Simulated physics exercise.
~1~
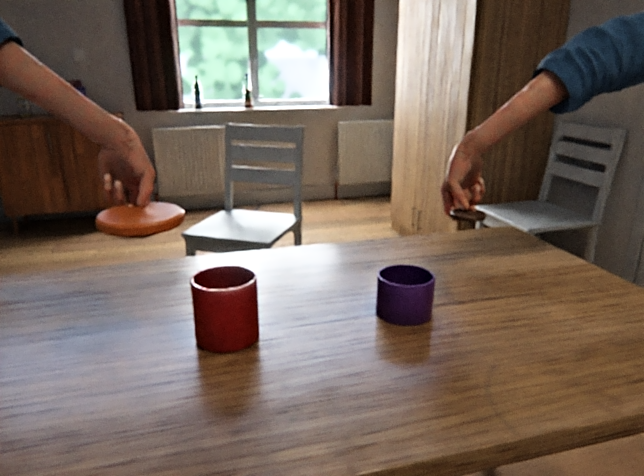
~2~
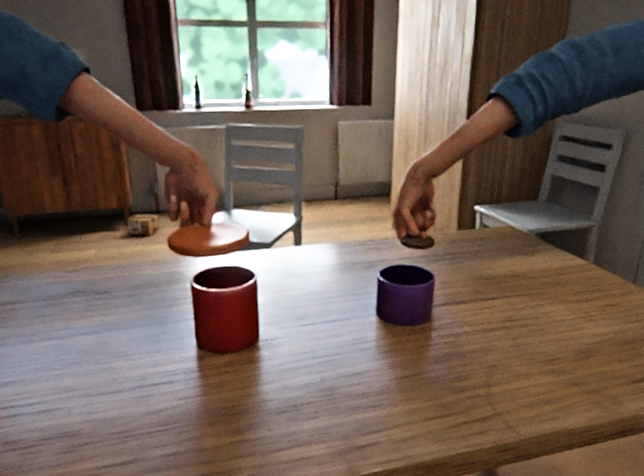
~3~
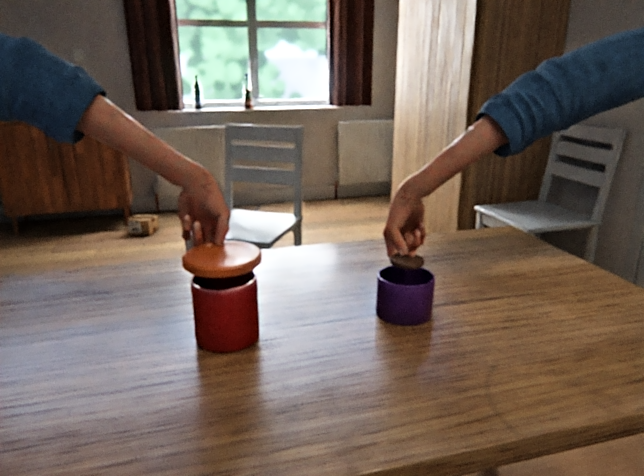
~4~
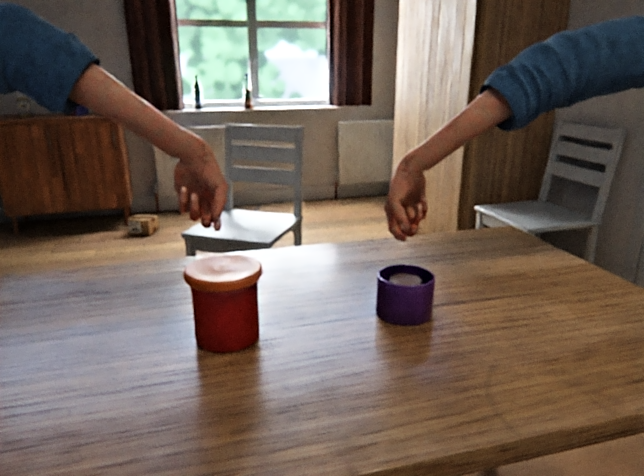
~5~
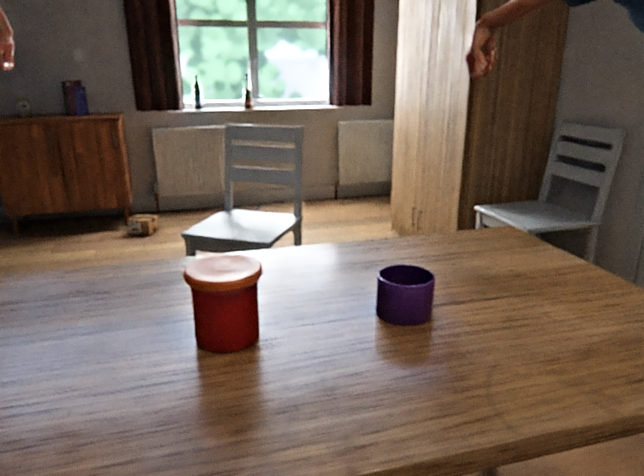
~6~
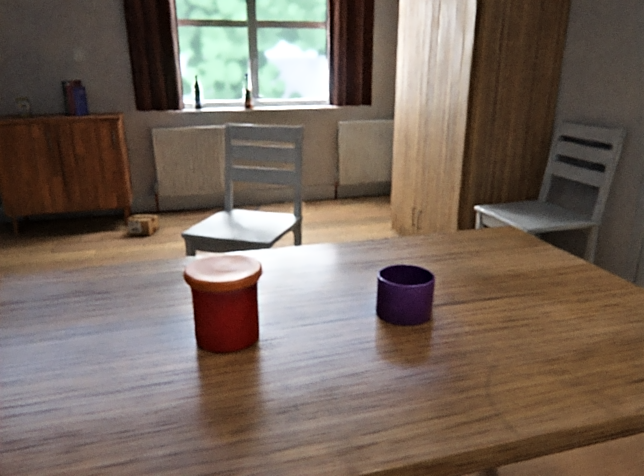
Two hands in blue sleeves reach in from either side over a wooden table, seen from slightly above in a room with a window, pale chairs and a wooden cabinet. A red pot stands left of centre and a smaller purple pot to its right. The left hand carries an orange disc rightward over the red pot, while the right hand brings a small brown disc leftward over the purple one. Both lower their discs, let go and draw away. The orange disc rests on the red rim as a lid, but the brown one drops inside the purple pot, out of sight.
